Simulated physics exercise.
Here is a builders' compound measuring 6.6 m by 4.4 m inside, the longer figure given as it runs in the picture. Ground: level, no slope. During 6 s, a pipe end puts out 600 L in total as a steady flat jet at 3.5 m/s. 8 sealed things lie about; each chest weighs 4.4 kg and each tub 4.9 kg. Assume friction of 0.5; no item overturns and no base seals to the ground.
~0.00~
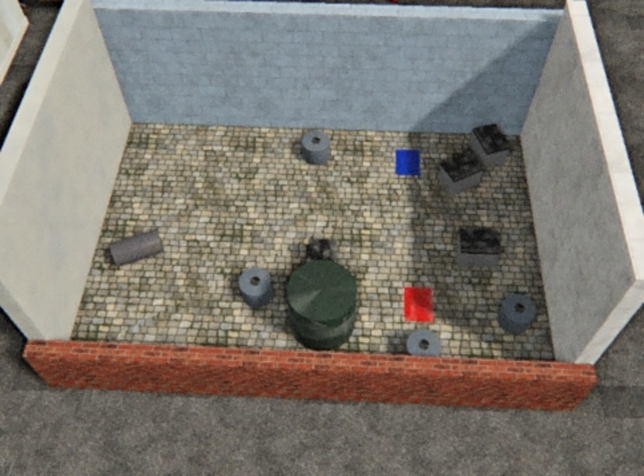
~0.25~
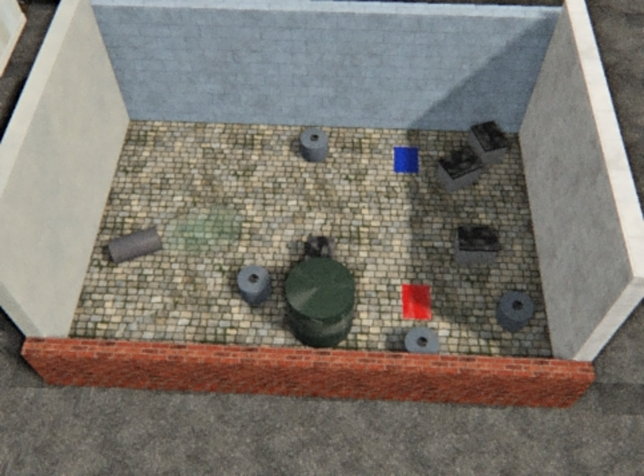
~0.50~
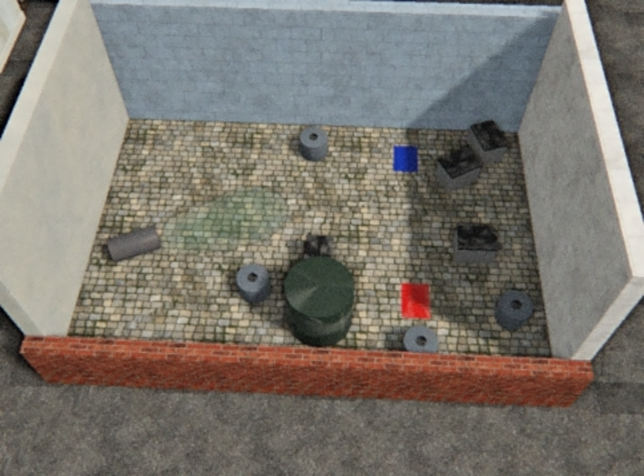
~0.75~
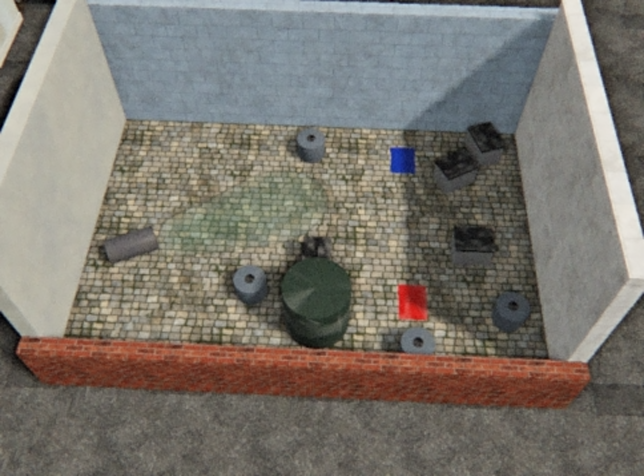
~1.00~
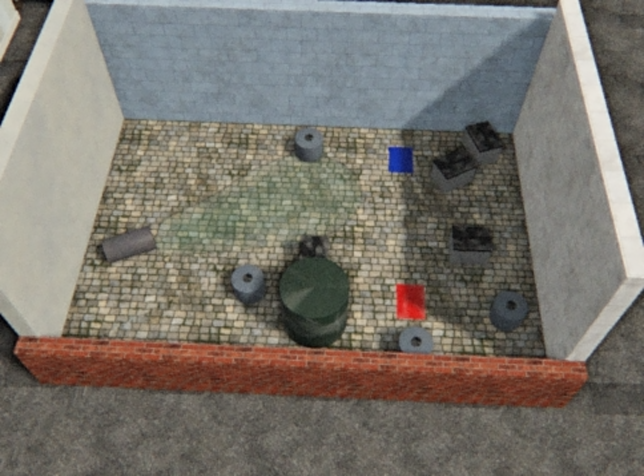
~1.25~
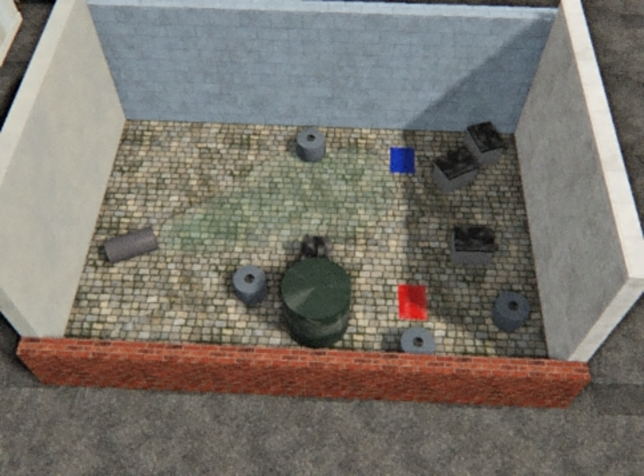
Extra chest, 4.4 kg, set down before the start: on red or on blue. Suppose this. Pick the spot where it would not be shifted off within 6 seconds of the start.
Red.
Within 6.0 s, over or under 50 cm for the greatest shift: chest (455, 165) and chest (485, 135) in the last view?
Exceeds it; exceeds it.
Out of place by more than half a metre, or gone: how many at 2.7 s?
At that moment it comes to 0.
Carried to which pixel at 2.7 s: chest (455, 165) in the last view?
About (484, 161), give or take.
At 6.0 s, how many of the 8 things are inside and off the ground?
Count: 4.
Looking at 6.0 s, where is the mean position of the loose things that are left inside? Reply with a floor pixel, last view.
Around (404, 276).
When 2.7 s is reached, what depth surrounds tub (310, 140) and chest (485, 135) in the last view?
Depth approx. 2 cm / 3 cm.
After 1.8 s on red it would be 0 cm off in 0 cm of water; on blue it would be 24 cm off in 3 cm of water.
After 2.7 s on red it would be 0 cm off in 0 cm of water; on blue it would be 113 cm off in 6 cm of water.
After 4.2 s on red it would be 0 cm off in 0 cm of water; on blue it would be 131 cm off in 11 cm of water.
After 6.0 s on red it would be 0 cm off in 1 cm of water; on blue it would be 124 cm off in 9 cm of water.
